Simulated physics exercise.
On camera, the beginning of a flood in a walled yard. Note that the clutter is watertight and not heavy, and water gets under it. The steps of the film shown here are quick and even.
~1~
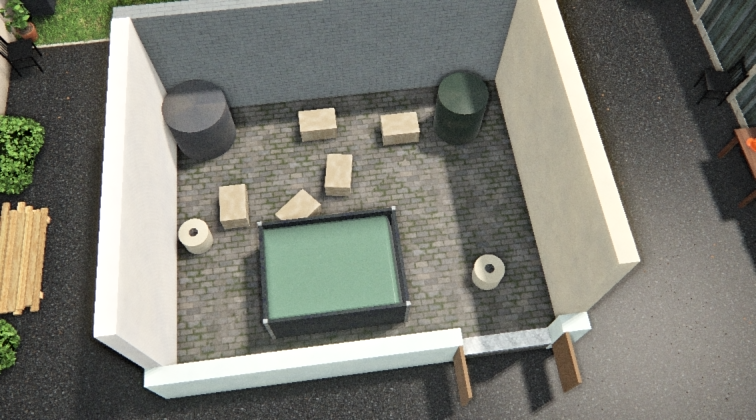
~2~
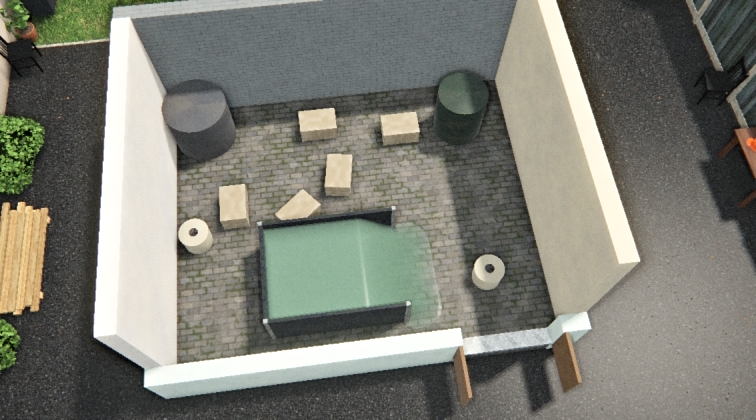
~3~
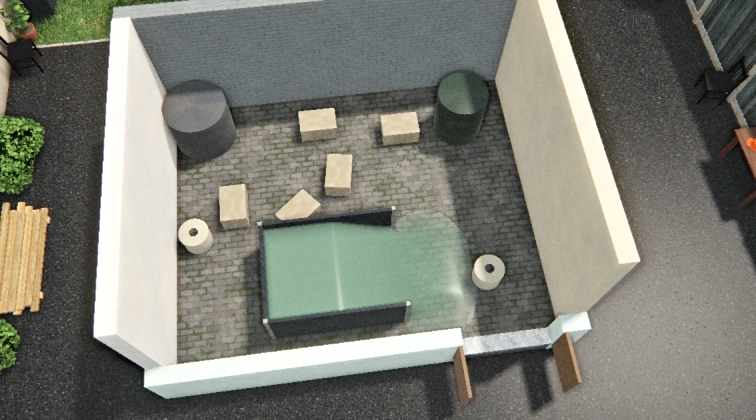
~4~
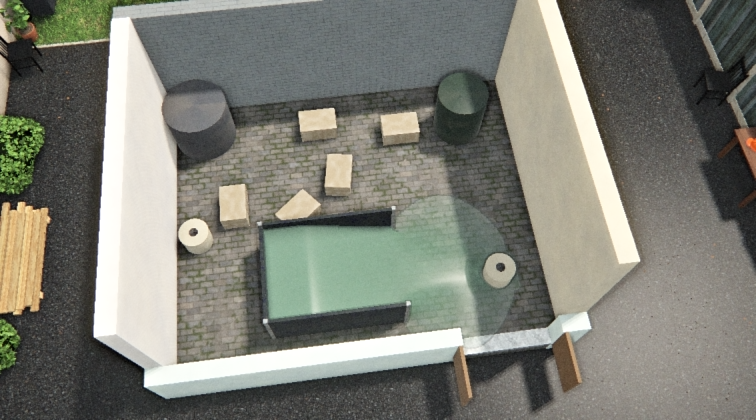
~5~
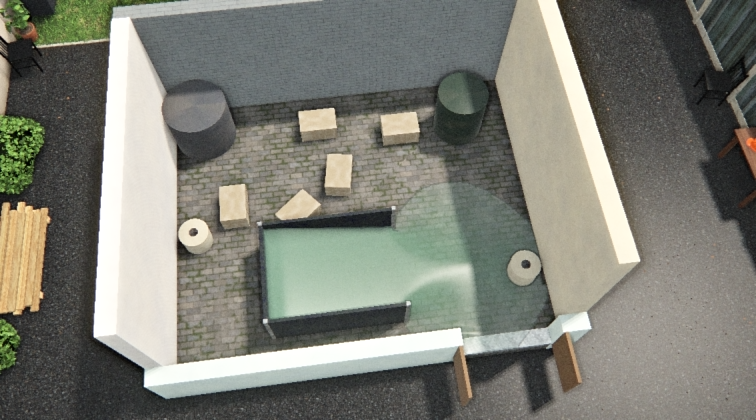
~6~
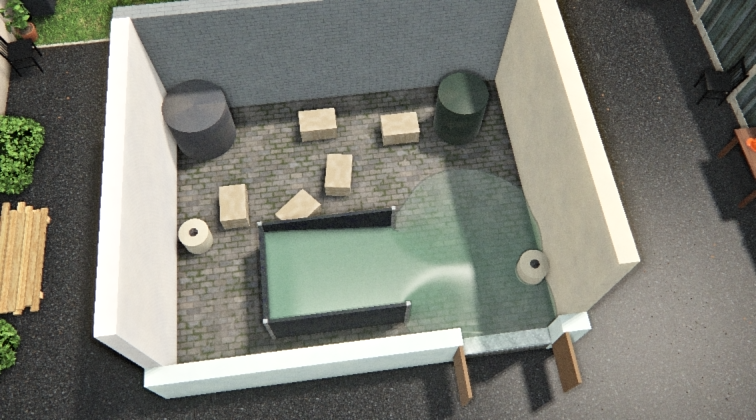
A walled yard paved with grey bricks is seen from high above, with dark ground outside and green bushes at the left. Inside are a dark grey drum and a dark green one near the back wall, five pale blocks, two small cream tubs, and a black-framed pool of green water. The pool's right side opens, water spreads rightward across the paving, and the right-hand tub slides toward the right wall while the camera stays still.
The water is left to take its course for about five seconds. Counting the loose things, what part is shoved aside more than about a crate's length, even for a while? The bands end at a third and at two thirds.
It is a middling share of a third to two thirds.
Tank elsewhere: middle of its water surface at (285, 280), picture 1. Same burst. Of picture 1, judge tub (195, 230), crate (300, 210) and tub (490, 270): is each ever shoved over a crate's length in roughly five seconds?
Taking them in turn: Kept near its start; kept near its start; got sent well off.
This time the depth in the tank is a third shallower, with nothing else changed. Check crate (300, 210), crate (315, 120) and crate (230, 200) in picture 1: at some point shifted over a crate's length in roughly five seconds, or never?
The first one: Doesn't reach it. The second: Reaches it. The third: Doesn't reach it.
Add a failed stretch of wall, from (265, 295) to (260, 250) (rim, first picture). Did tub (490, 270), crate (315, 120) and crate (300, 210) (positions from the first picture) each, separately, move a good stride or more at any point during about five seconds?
Never got that far, got that far, never got that far.
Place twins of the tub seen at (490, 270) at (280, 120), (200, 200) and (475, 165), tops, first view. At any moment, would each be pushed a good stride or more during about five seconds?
The first travels far, the second sits tight, the third travels far.
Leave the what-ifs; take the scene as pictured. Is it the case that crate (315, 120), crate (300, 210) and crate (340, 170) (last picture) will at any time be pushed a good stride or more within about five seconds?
One by one: Cleared the mark; remained nearby; cleared the mark.
A moment on, 1 of 7 are well off their spots; 1 afloat.
Next, 1 of 7 are well off their spots; 1 afloat.
Later, 1 of 7 are well off their spots; 1 afloat.
In the end, 4 of 7 are well off their spots, and 4 have been at some point; 2 afloat.
